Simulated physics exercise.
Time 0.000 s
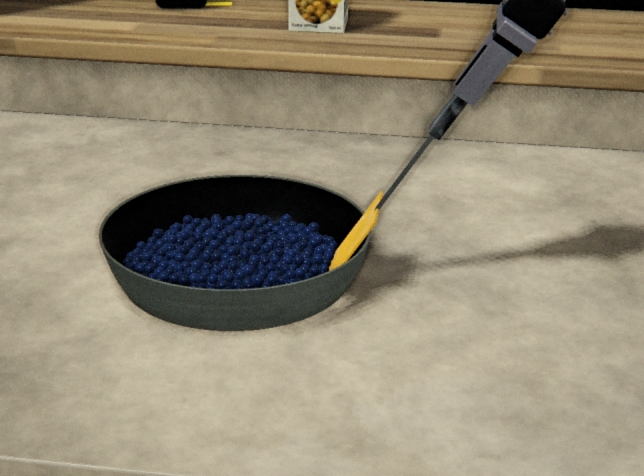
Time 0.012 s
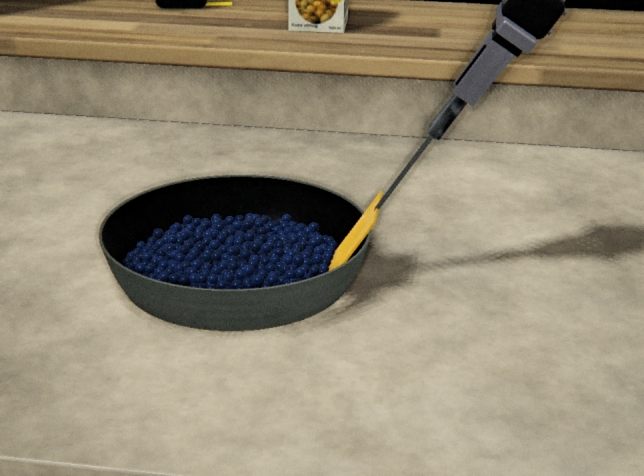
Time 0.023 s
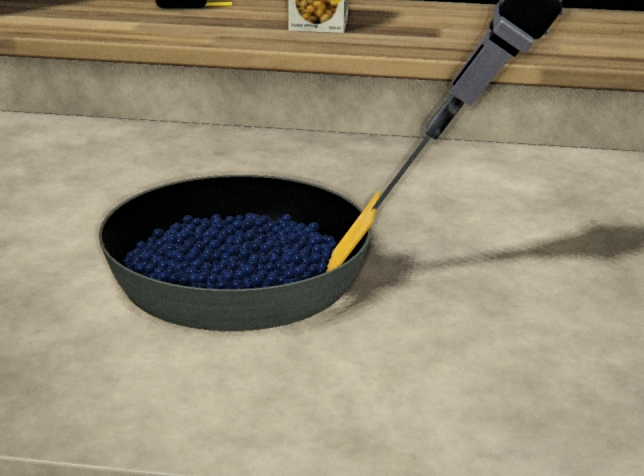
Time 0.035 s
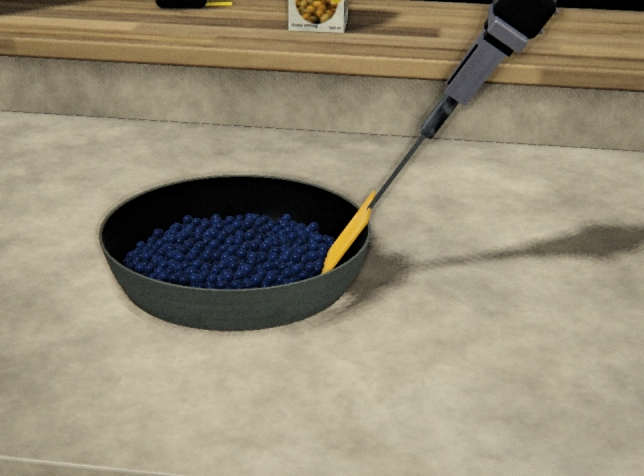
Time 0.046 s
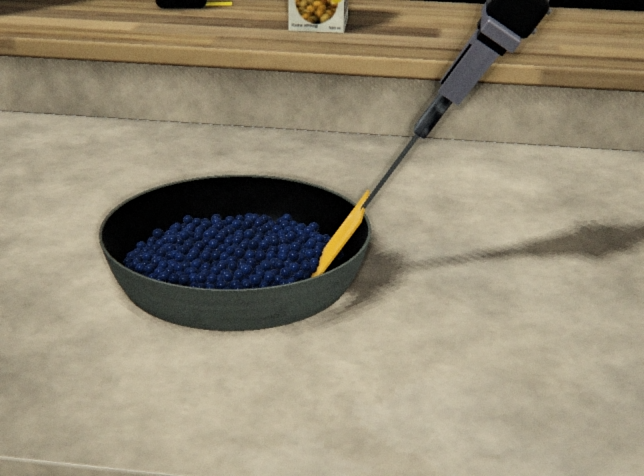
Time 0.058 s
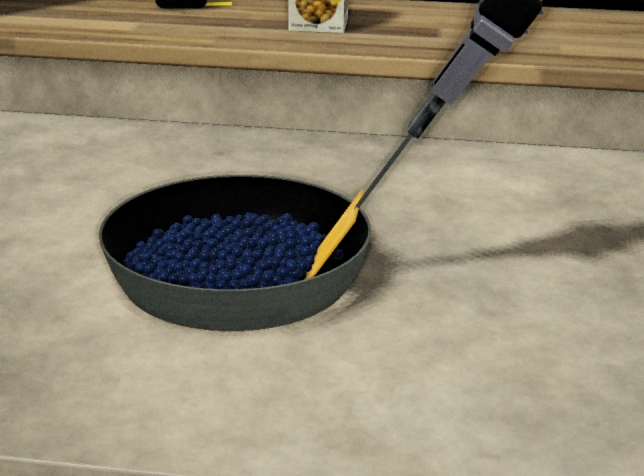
A grey and black robot arm reaches in from the upper right over a mottled grey-beige countertop, seen from above at an angle, with a wooden surface behind. It grips a yellow spatula at the right side of a dark round pan heaped with small deep-blue beads. The spatula slides slightly left and a little down along the inside of the pan, while the pan, heap and camera stay still.
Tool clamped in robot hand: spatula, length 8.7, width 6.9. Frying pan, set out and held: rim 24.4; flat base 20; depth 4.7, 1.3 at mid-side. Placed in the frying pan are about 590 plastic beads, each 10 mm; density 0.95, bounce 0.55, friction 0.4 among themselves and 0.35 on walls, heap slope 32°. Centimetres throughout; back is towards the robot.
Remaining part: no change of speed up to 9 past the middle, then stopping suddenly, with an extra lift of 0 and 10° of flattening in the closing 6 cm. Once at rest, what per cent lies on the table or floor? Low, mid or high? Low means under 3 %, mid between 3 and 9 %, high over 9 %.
Low.
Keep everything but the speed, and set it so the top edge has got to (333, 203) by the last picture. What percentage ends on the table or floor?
Roughly 5 per cent.
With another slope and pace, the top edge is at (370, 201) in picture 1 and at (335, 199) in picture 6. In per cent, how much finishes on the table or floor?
My guess would be close to 5 per cent.
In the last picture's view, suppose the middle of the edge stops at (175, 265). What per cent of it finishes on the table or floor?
Estimate: Approx. 0 %.
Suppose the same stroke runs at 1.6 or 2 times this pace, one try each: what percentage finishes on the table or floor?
Around 5 per cent and around 5 per cent.
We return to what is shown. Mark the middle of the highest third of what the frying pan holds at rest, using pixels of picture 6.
Pixel position: Approx. (147, 237).
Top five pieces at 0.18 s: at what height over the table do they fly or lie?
Estimated height above table: Approx. 4 cm.
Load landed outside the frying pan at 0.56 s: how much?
Share at that moment: Roughly 2 %.
By 0.18 s, sloping 58°, highest piece 4 above the table; 590 in the frying pan.
By 0.30 s, sloping 55°, highest piece 4 above the table; 590 in the frying pan.
By 0.56 s, sloping 48°, highest piece 5 above the table; 582 in the frying pan, 8 on the table or floor.
By 1.61 s, sloping 48°, highest piece 5 above the table; 582 in the frying pan, 8 on the table or floor.
Final count, 582 in the frying pan, 8 on the table or floor. That is 1 % on the table or floor.
